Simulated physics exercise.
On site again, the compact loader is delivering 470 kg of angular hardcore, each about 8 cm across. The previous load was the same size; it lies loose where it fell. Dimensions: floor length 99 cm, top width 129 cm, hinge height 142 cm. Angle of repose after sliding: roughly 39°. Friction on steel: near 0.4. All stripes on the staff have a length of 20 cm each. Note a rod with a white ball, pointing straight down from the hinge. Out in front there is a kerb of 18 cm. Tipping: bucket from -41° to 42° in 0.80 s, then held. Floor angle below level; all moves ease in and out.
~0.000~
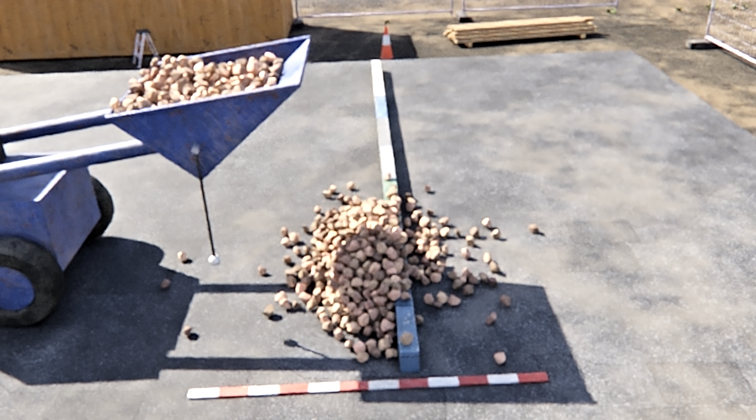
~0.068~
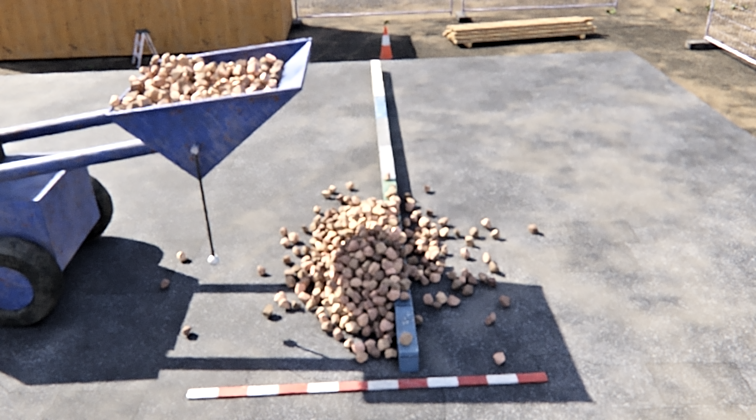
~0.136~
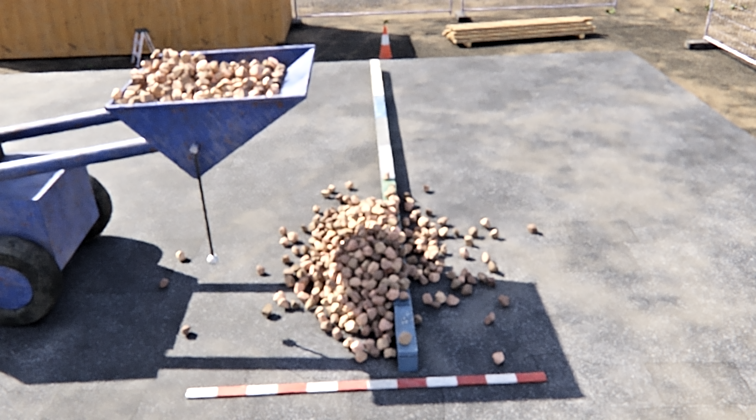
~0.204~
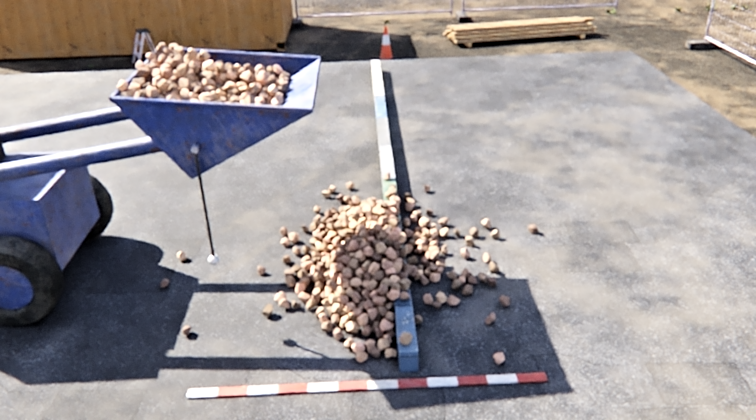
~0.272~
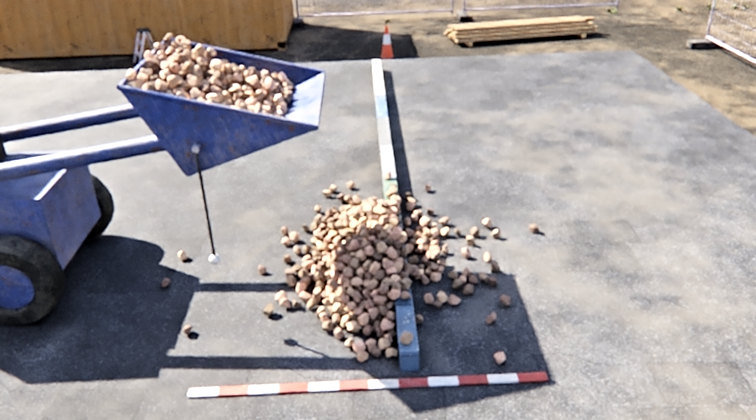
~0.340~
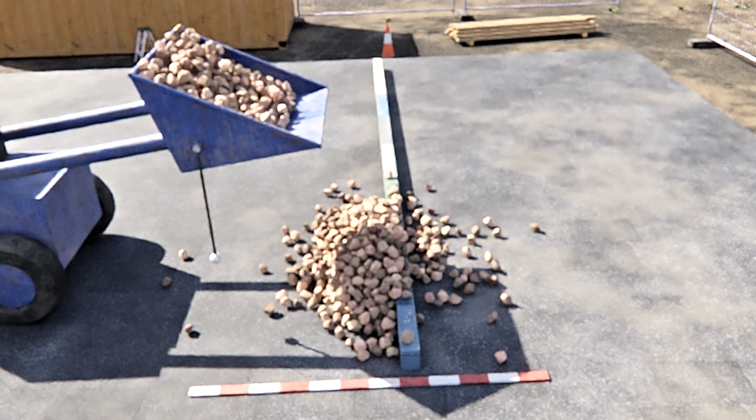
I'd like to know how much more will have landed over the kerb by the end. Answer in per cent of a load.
Roughly 3 in every hundred.
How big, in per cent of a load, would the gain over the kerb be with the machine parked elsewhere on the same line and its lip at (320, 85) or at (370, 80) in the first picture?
I'd expect near 20 per cent first and near 70 per cent next.
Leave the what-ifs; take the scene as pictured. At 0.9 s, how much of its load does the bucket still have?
Reading: Near 85 % of the load.
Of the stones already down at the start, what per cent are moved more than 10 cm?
5 per cent.
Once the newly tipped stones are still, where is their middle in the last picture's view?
(330, 246).
After 0.6 s the floor is at 29°; in per cent of one load, 100 in the bucket, 89 on this side of the kerb, 11 over the kerb; the foremost stones are at (498, 251).
After 0.9 s the floor is at 42°; in per cent of one load, 86 in the bucket, 103 on this side of the kerb, 11 over the kerb; the foremost stones are at (498, 251).
After 1.2 s the floor is at 42°; in per cent of one load, 22 in the bucket, 167 on this side of the kerb, 12 over the kerb; the foremost stones are at (498, 251).
After 4.0 s the floor is at 42°; in per cent of one load, 0 in the bucket, 186 on this side of the kerb, 15 over the kerb; the foremost stones are at (498, 250). Net gain over the kerb, 3.
